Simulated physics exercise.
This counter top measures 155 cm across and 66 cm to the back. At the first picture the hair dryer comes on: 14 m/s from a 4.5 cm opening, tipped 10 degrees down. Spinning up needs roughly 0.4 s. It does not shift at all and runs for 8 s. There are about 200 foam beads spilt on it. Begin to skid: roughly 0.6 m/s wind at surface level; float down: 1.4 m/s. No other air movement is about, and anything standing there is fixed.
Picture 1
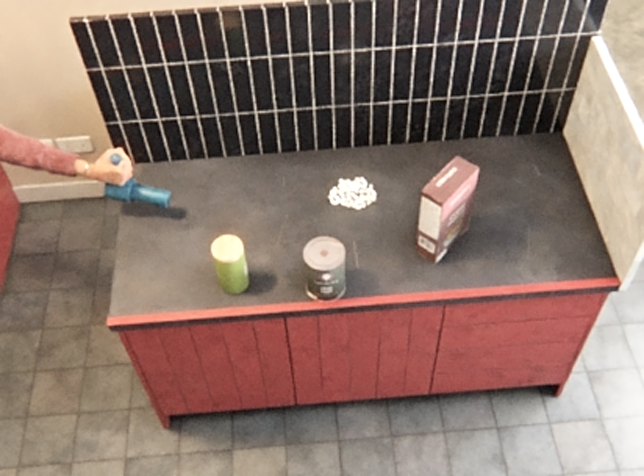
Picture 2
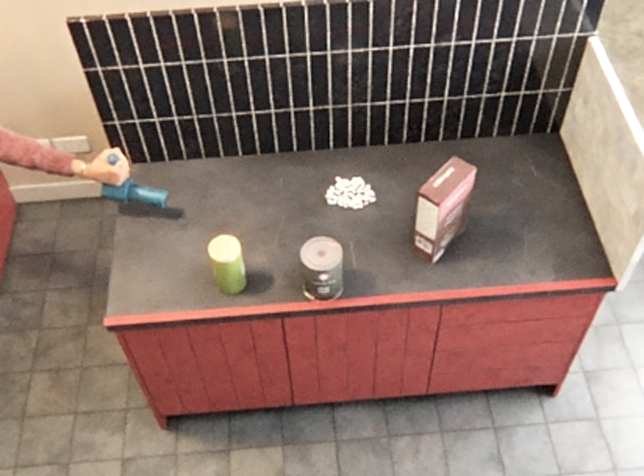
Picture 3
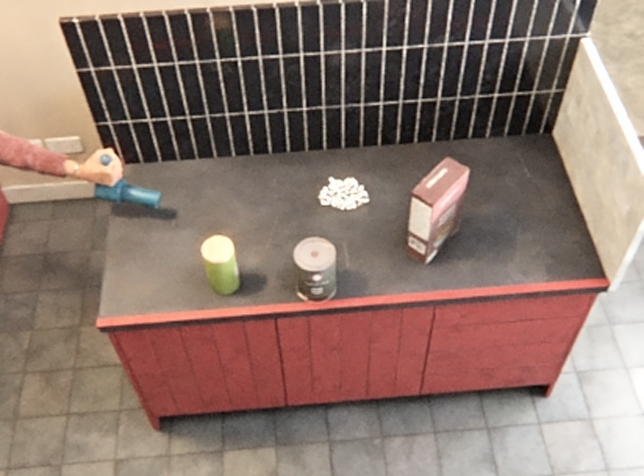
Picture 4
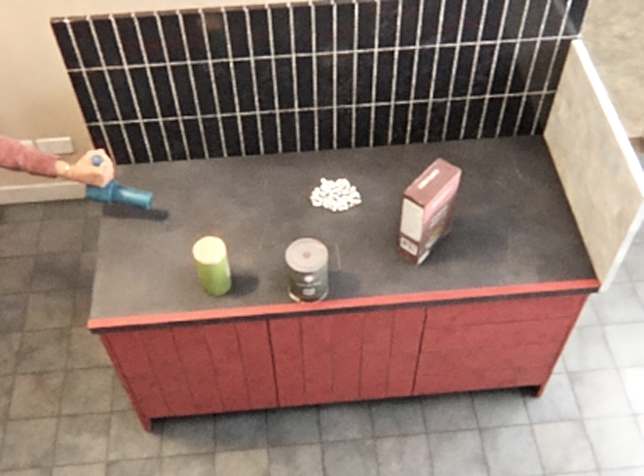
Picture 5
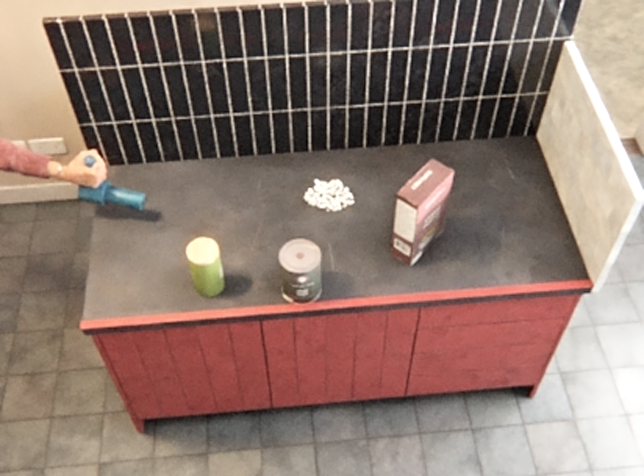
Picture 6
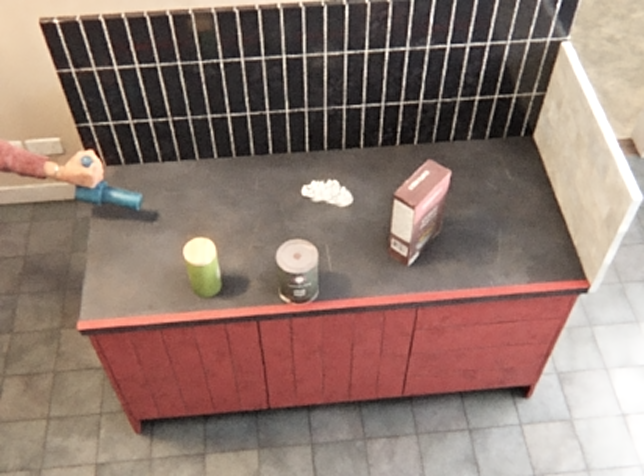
At first, a hand at the left points a blue handheld device across a dark counter holding a pile of small white beads, a green can, a tin and a carton. The view drifts slightly while the beads lie still, then some of them begin to skid and the pile changes shape.
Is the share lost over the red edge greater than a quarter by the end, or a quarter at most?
Most likely the tally past that edge holds at or under a quarter.
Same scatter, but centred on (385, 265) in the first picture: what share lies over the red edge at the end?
100 %.
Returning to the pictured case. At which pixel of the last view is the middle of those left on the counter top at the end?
I'd put it around (519, 138).
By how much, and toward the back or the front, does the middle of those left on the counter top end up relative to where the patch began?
Shift: Towards the far edge, some 20 cm.
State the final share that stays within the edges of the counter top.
About 90 % of them are still there at the end.
Then, 1.2 s after the last picture, 92 % are on the move or not yet settled, 6 % are over the red edge; the middle of those still in play is near (482, 139).
Then, 2.2 s after the last picture, 80 % are on the move or not yet settled, 7 % are over the red edge; the middle of those still in play is near (511, 137).
Then, 4.0 s after the last picture, 76 % are on the move or not yet settled, 7 % are over the red edge; the middle of those still in play is near (517, 136).
Then, 7.6 s after the last picture, at the end, 7 % are over the red edge; the middle of those still in play is near (519, 138).
